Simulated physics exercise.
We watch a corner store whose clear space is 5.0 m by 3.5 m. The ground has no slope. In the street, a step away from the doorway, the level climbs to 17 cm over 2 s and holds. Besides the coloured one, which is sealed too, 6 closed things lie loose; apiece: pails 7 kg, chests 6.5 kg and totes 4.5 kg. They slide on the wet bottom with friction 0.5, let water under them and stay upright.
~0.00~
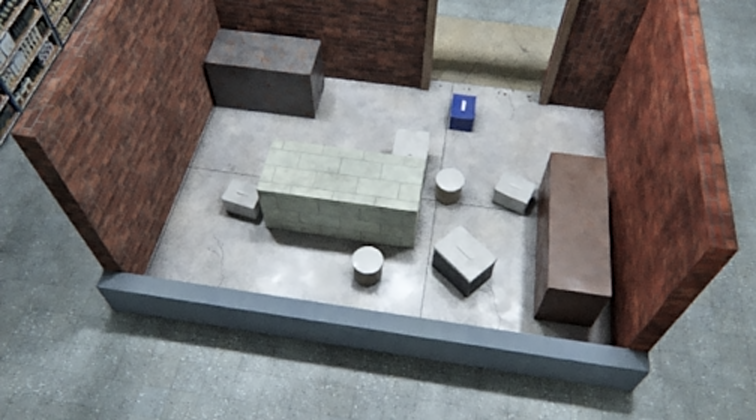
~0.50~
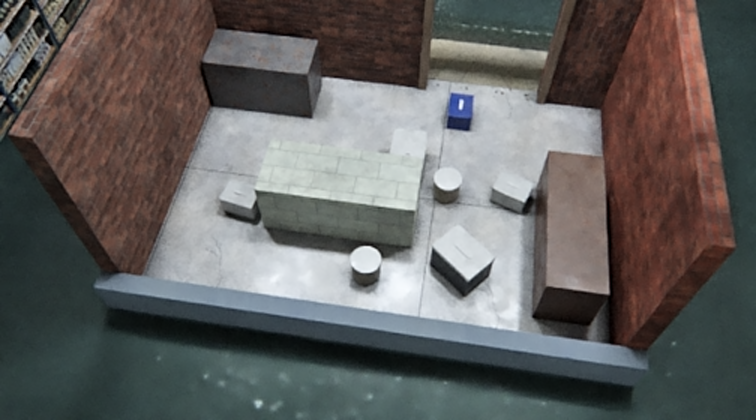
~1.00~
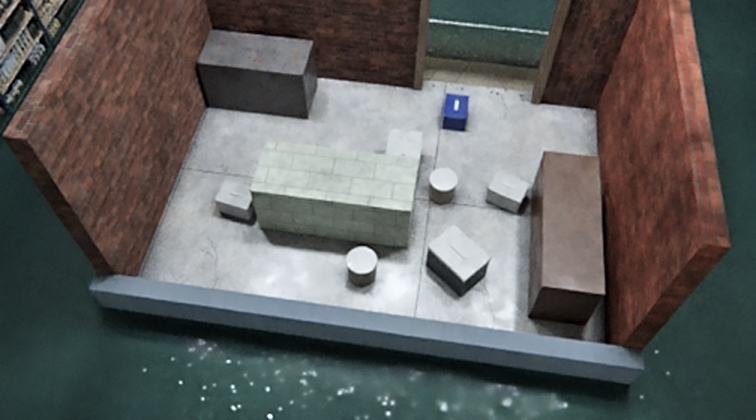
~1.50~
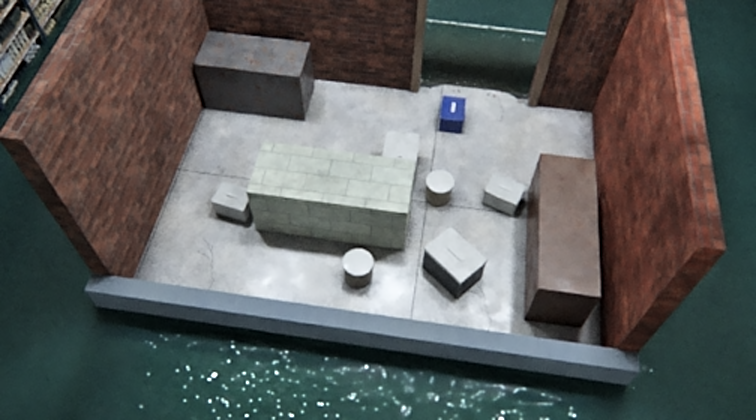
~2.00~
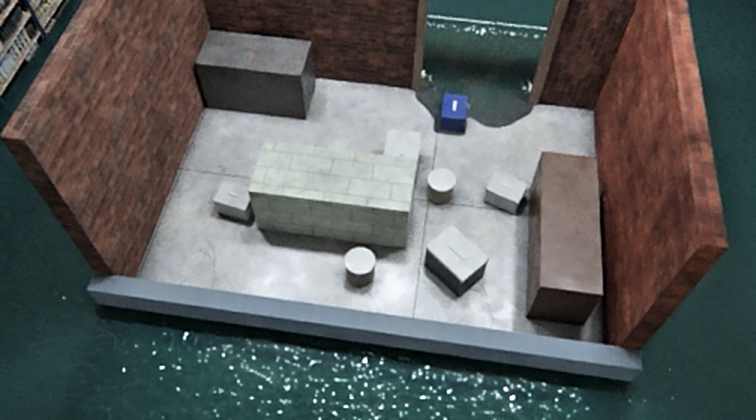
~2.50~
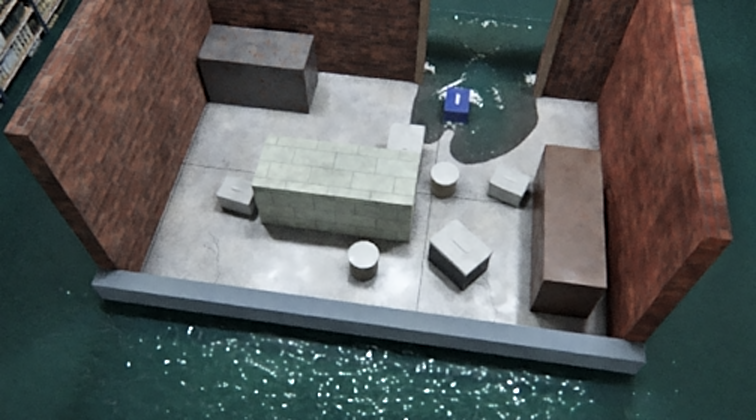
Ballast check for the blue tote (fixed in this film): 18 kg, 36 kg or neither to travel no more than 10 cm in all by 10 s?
I expect that only the larger load is enough.
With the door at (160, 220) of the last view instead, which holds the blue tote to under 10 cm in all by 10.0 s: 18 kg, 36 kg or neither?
In that case the smaller load will do.
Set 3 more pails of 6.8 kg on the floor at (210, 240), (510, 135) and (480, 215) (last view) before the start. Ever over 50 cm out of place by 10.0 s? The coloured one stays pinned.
In that order: Under, more, over.
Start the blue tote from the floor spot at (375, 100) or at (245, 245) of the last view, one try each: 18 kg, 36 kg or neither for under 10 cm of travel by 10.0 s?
In that order: The smaller is enough; either load holds.
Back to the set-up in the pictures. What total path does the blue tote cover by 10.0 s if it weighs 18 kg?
Some 30 cm in all.
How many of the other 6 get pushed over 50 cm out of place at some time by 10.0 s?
3 of them.
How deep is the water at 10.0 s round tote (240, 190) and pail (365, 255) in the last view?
Roughly 6 and 6 cm.
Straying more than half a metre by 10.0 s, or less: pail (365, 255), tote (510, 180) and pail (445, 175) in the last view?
In turn: Short of it, past it, short of it.
After 3.5 s the blue tote would be 26 cm from its start with 18 kg and 0 cm from its start with 36 kg; 7 cm of water round it then.
After 4.5 s the blue tote would be 28 cm from its start with 18 kg and 0 cm from its start with 36 kg; 6 cm of water round it then.
After 7.0 s the blue tote would be 28 cm from its start with 18 kg and 0 cm from its start with 36 kg; 7 cm of water round it then.
After 10.0 s the blue tote would be 28 cm from its start with 18 kg and 0 cm from its start with 36 kg; 7 cm of water round it then.
